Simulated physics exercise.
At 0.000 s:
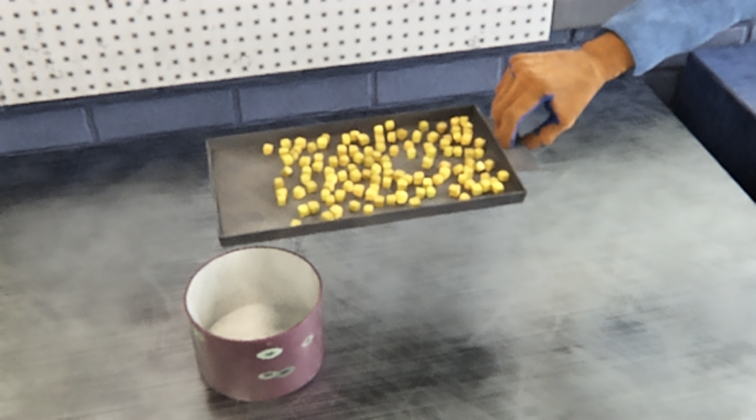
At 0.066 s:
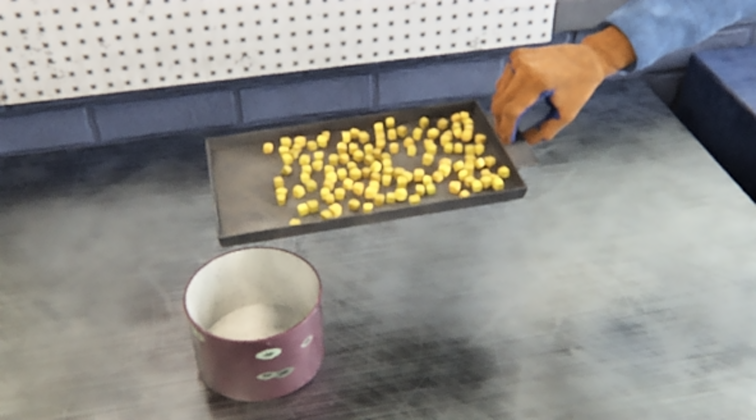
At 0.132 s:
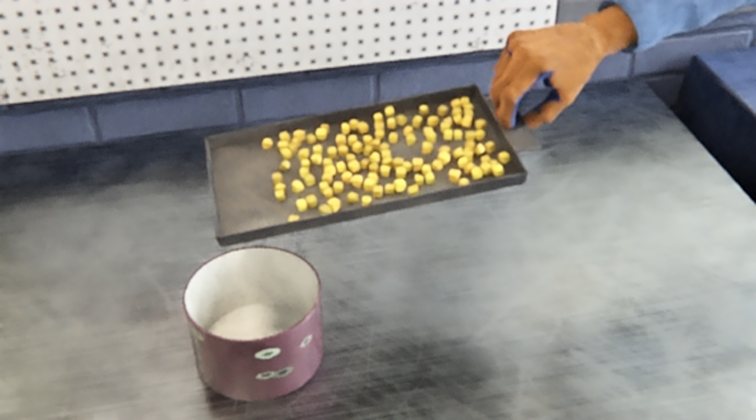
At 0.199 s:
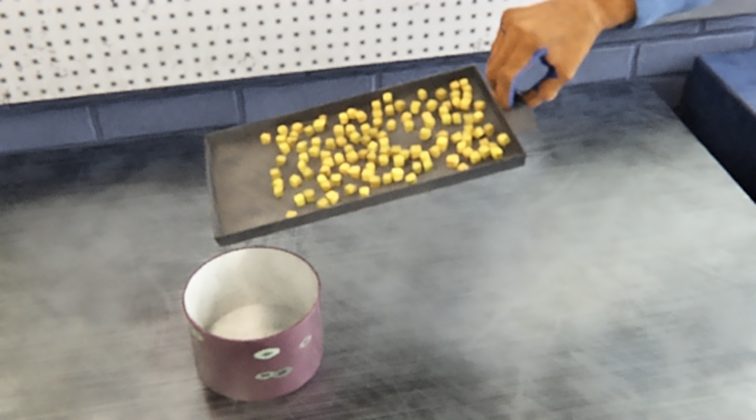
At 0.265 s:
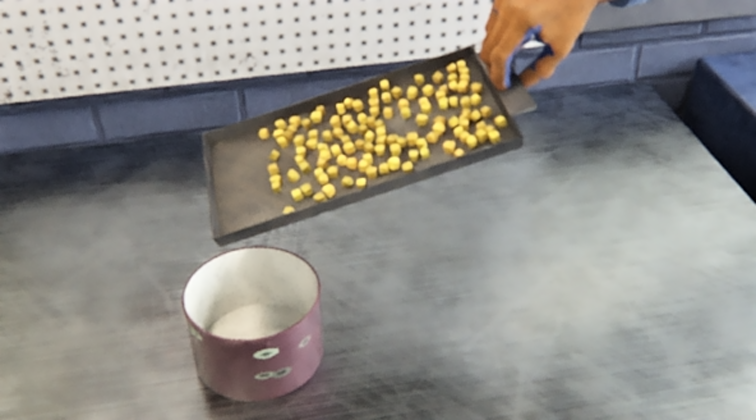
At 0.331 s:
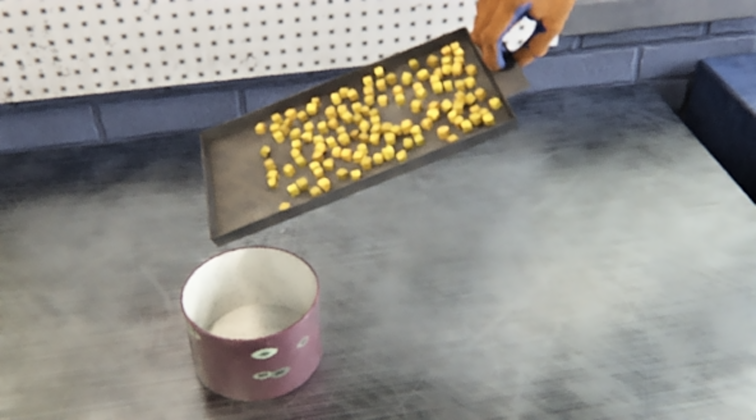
On a grey tabletop, a hand raises one end of a tray of yellow cubes beside a purple pot.
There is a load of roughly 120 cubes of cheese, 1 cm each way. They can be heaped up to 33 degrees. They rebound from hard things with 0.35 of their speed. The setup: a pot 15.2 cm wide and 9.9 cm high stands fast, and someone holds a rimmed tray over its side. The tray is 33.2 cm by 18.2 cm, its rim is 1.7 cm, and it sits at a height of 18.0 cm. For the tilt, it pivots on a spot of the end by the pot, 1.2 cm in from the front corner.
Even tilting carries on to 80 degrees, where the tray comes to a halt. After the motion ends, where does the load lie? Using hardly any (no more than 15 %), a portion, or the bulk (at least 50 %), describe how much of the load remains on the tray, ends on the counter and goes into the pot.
Left on the tray: A portion, counter: The bulk, pot: Hardly any.
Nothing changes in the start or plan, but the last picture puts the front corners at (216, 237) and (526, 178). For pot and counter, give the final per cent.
In the pot: 10 per cent; on the counter: 25 per cent.
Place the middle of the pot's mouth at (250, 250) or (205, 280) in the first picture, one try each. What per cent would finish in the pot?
Around 0 per cent, then around 40 per cent.
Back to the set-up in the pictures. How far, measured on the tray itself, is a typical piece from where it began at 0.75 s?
8 cm.
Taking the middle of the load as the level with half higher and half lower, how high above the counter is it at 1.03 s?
About 14 centimetres.
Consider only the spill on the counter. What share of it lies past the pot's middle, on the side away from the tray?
Some 100 per cent of the spill lies beyond the centre.
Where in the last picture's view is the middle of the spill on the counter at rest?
Around (64, 366).
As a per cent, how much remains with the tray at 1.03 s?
I'd put it at roughly 40 per cent.
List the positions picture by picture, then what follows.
Tray tilt 0 degrees, front corners at (221, 235) and (524, 190); middle of the pieces at (387, 167); pot at (254, 291), in the first picture.
Tray tilt 1 degrees, front corners at (220, 236) and (525, 186); middle of the pieces at (387, 165), in the second picture.
Tray tilt 5 degrees, front corners at (218, 235) and (525, 171), lowest corner left front; middle of the pieces at (386, 155), in the third picture.
Tray tilt 10 degrees, front corners at (217, 236) and (523, 153), lowest corner left front; middle of the pieces at (384, 144), in the fourth picture.
Tray tilt 14 degrees, front corners at (215, 236) and (520, 135), lowest corner left front; middle of the pieces at (381, 133), in the fifth picture.
Tray tilt 19 degrees, front corners at (213, 236) and (514, 117), lowest corner left front; middle of the pieces at (376, 122); pot at (250, 290). Its pace works out near 70 degrees a second, in the sixth picture.
After 0.75 s, tilt 48 degrees; the tray holds 100 %, the pot 0 %.
Then, at 1.03 s, tilt 68 degrees; the tray holds 40 %, the pot 0 %.
After 1.41 s, tilt 80 degrees; the tray holds 25 %, the pot 5 %.
At rest (2.5 s), tray 25 %, counter 70 %, pot 5 %.
